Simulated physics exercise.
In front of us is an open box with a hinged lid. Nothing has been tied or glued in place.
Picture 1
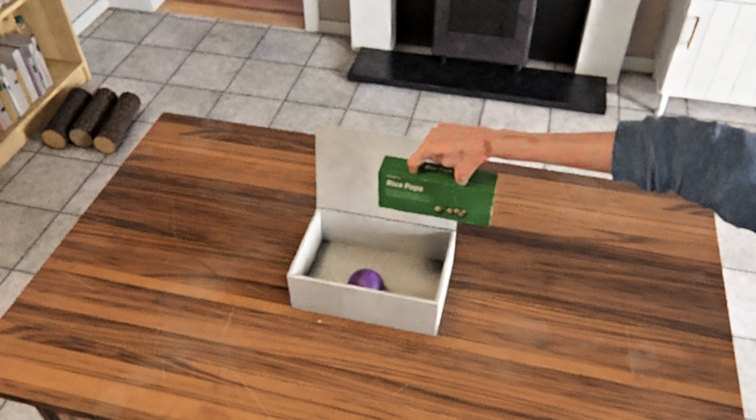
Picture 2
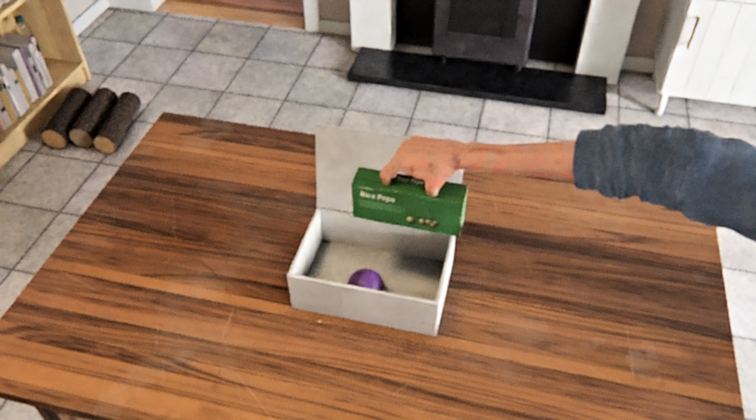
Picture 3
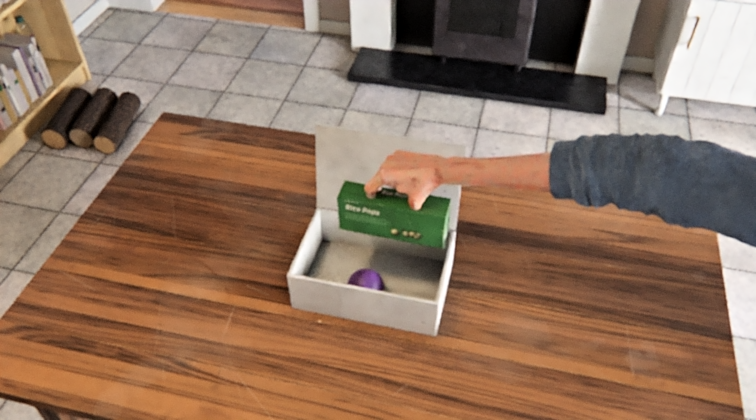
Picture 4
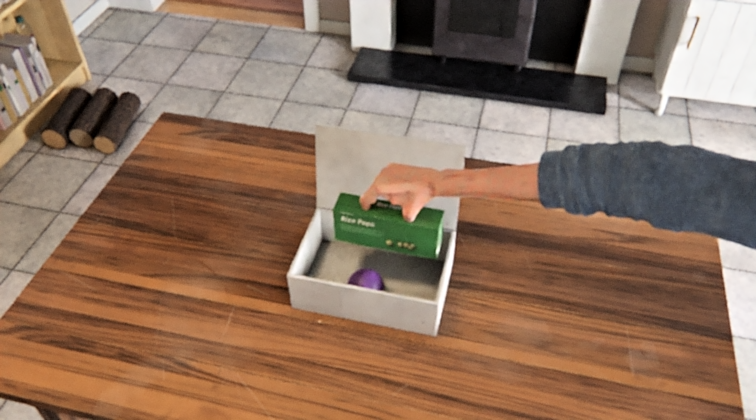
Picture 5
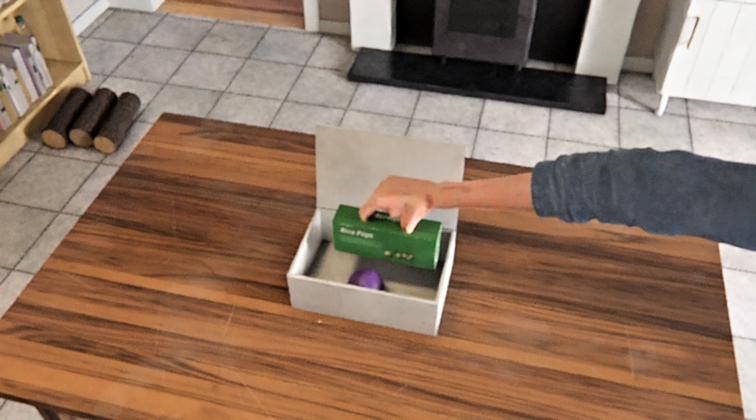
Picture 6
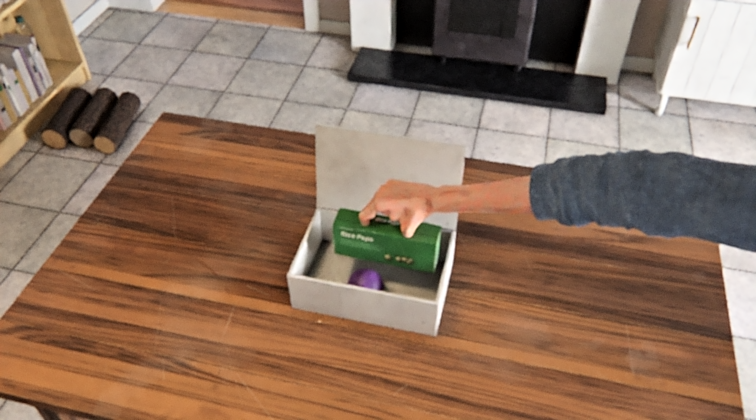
The clip opens on an open white box with a hinged lid on a wooden table, a purple object inside and a hand holding a green carton above it. The hand moves the carton left and lowers it into the box, still gripping its top edge behind the purple object.
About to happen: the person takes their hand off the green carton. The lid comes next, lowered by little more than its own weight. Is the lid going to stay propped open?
No, it closes.
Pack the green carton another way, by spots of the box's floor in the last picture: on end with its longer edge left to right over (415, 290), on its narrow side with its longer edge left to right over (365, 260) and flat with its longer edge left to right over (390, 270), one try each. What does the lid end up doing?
On the first attempt the lid remains open a bit, on the second it settles shut, and on the third it settles shut.
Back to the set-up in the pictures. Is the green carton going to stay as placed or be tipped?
Well, it stays just as set.
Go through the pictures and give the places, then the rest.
In the first frame, coming down; green carton (437, 191).
In the second frame, coming down; green carton (409, 201).
In the third frame, coming down; green carton (394, 214).
In the fourth frame, coming down; green carton (388, 226).
In the fifth frame, coming down; green carton (387, 237).
In the sixth frame, put in, still held; green carton (387, 240).
Then, 0.90 s later than the last frame, lid starting down; green carton moved a little near (386, 258); purple ball moved a little.
Then, 1.60 s later than the last frame, lid 52° above the rim; green carton moved a little near (386, 258); purple ball moved a little.
Then, 1.90 s later than the last frame, lid 10° above the rim; green carton moved a little near (386, 258); purple ball moved a little.
When it is over, lid shut; moved from the start, green carton; purple ball as before. End places, in pixels of the last picture, green carton near (386, 258).
